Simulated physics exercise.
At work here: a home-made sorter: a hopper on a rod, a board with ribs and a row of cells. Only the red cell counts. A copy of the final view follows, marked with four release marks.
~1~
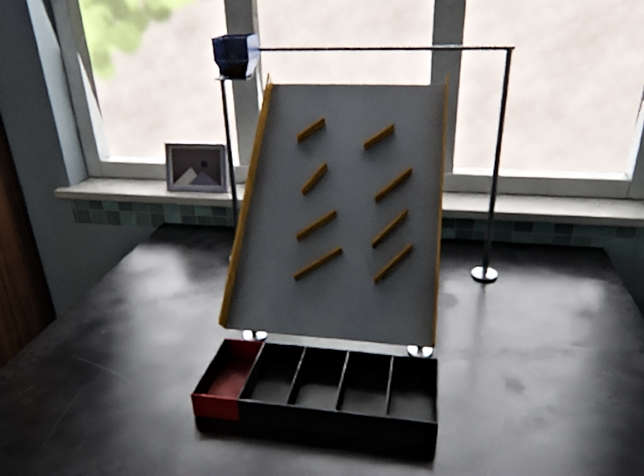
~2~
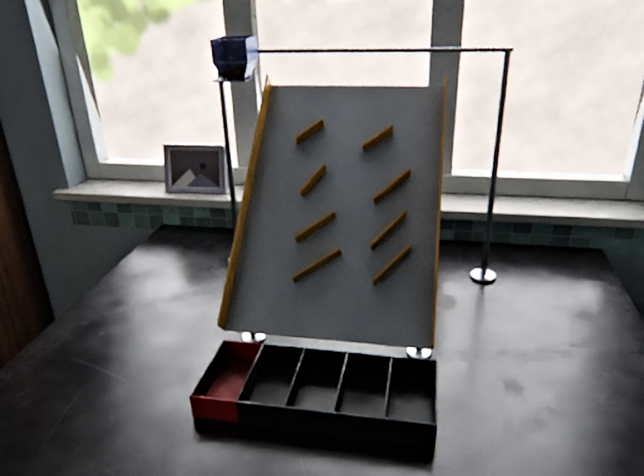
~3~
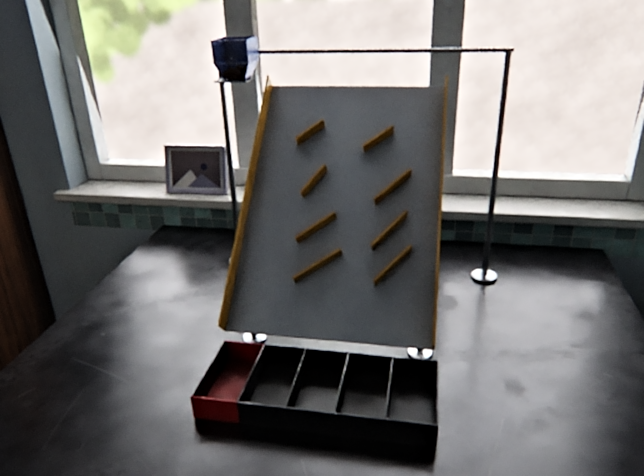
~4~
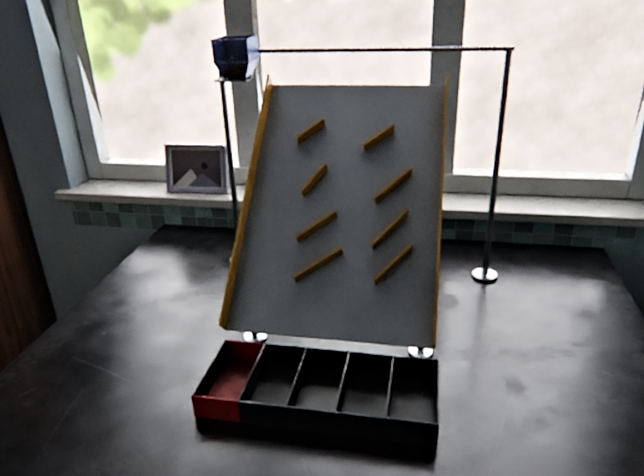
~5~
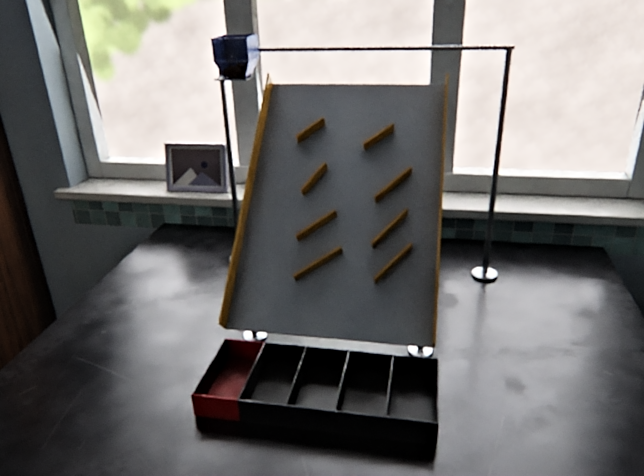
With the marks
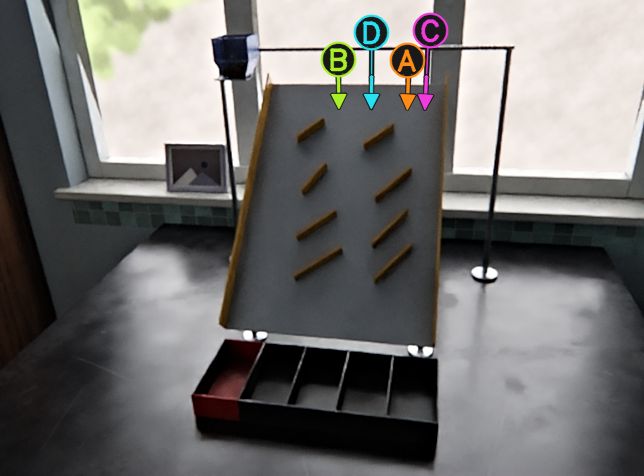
A blue hopper sits still on a rod beside a ribbed grey board, above a row of cells with one red.
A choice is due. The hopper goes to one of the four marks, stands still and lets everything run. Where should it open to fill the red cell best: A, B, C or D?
The answer is mark D.
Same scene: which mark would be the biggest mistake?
It is C.
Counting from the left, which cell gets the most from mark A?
The first.
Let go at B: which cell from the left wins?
The first.
On the marked copy, mark A meets the board at (407, 104); mark B meets the board at (338, 103); mark C meets the board at (425, 104); mark D meets the board at (371, 103).
With A, close to half in the red cell, close to a third in other cells, a small share outside the box.
With B, close to two thirds in the red cell, close to a third in other cells.
With C, close to a quarter in the red cell, close to two thirds in other cells, a small share outside the box.
With D, all but a few in the red cell, a small share in other cells.
